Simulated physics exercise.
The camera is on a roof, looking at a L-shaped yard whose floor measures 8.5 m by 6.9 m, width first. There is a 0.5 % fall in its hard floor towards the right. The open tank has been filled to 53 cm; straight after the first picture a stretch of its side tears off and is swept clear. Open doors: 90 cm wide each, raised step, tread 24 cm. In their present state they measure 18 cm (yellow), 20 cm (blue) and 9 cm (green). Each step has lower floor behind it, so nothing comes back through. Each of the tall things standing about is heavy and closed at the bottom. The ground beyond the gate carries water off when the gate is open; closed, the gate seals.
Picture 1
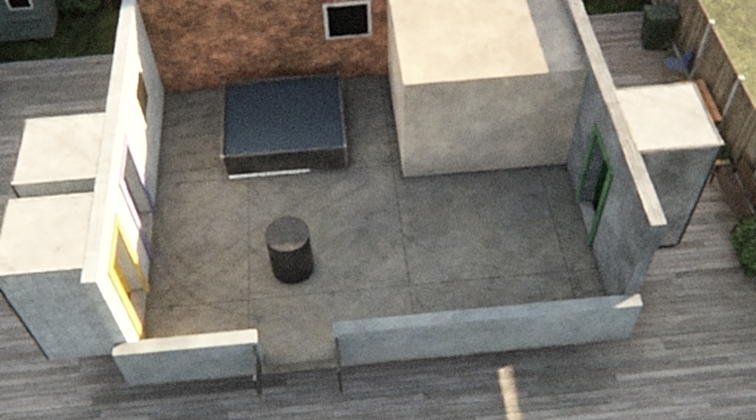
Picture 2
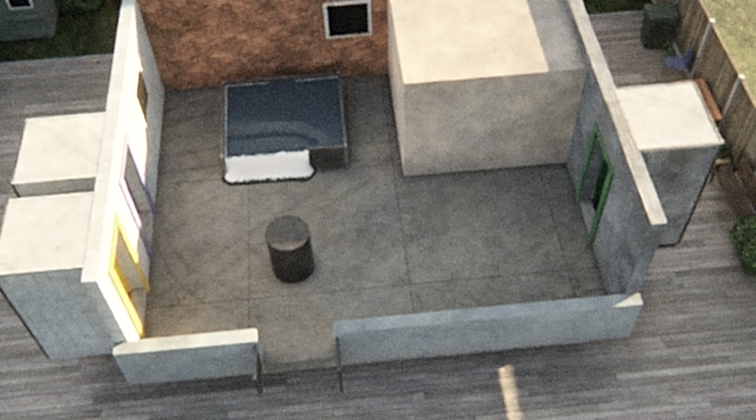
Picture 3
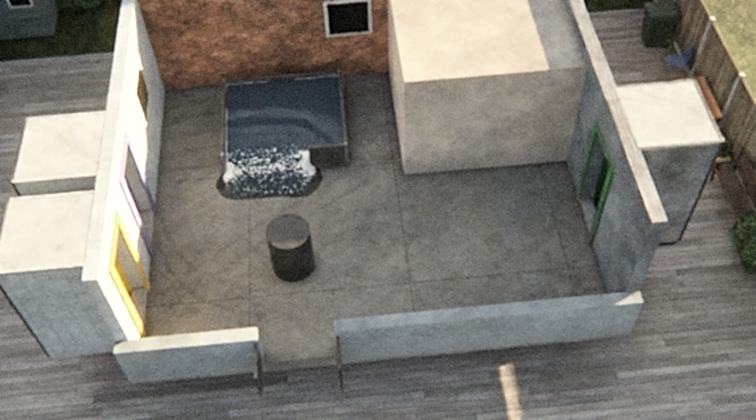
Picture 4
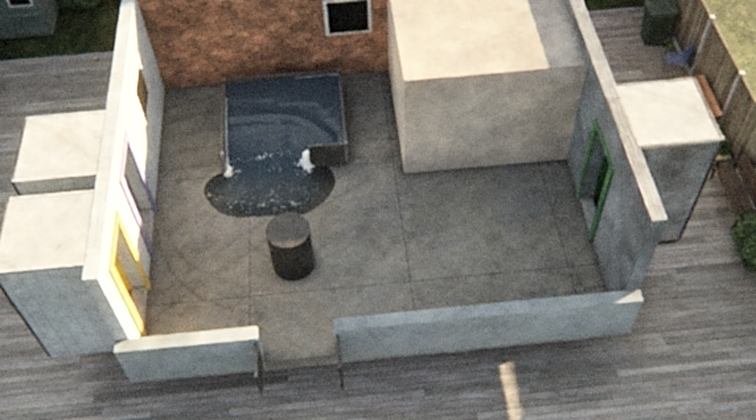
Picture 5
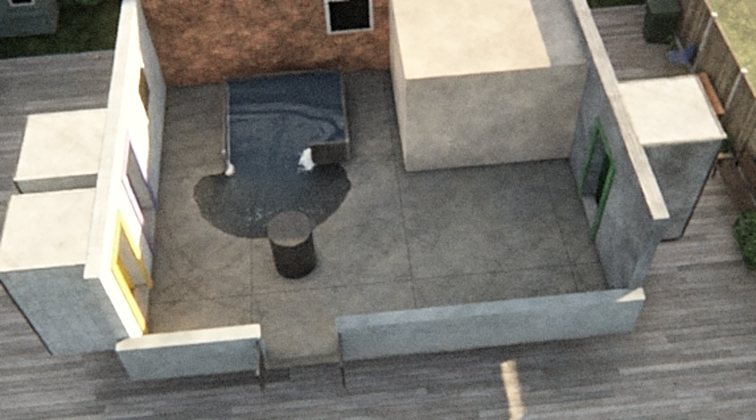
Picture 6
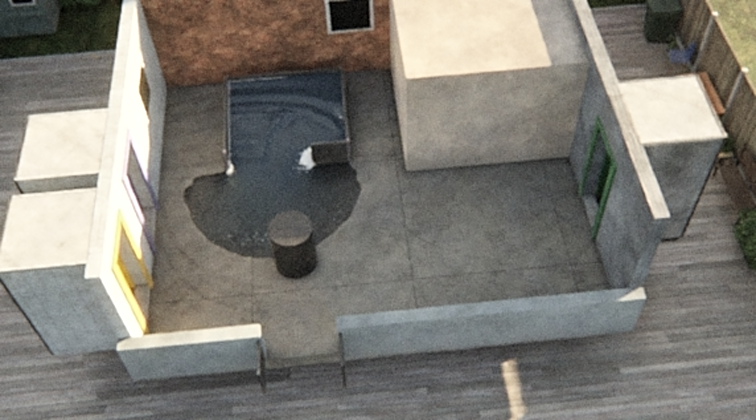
To begin with, dark water lies still in an open tank against the brick wall of a walled yard. Part of the tank's near side gives way, and white, foaming water bursts through the gap onto the floor. The water then spreads outward in a widening dark, rounded sheet, surrounding the short round post.
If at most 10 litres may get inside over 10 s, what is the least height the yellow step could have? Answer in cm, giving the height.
Roughly 23 cm.
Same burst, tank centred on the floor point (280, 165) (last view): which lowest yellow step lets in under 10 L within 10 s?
With that change, some 28 centimetres.
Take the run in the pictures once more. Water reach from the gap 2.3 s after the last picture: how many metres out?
The front sits around 6.0 m out.
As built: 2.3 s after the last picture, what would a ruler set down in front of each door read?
In cm: Yellow 21, blue 11, green 0.
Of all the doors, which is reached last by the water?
Last in line is the green one.
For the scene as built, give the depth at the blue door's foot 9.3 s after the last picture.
About 6.0 centimetres.
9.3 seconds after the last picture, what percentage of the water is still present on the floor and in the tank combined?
Water still present: Approx. 90 %.
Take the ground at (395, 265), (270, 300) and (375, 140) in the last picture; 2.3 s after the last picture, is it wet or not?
Awash, awash, untouched.
Then, 0.7 s after the last picture water covers 25 % of the floor, deepest (30 cm) near (285, 246); it has not reached the yellow door.
Then, 2.3 s after the last picture water covers 45 % of the floor, deepest (37 cm) near (156, 358); 21 cm at the yellow door, 1 litre in over its 18 cm step.
Then, 9.3 s after the last picture water covers 90 % of the floor, deepest (15 cm) near (585, 211); 6 cm at the yellow door, 27 litres in over its 18 cm step.
At the yellow door as built, the water peaked near 27 cm, 2.7 s after the last picture.
With a step of 20.5 cm, 16 litres would have come in within the 10 s; with 27.5 cm, 2 litres. So under 10 litres takes about 23 cm.
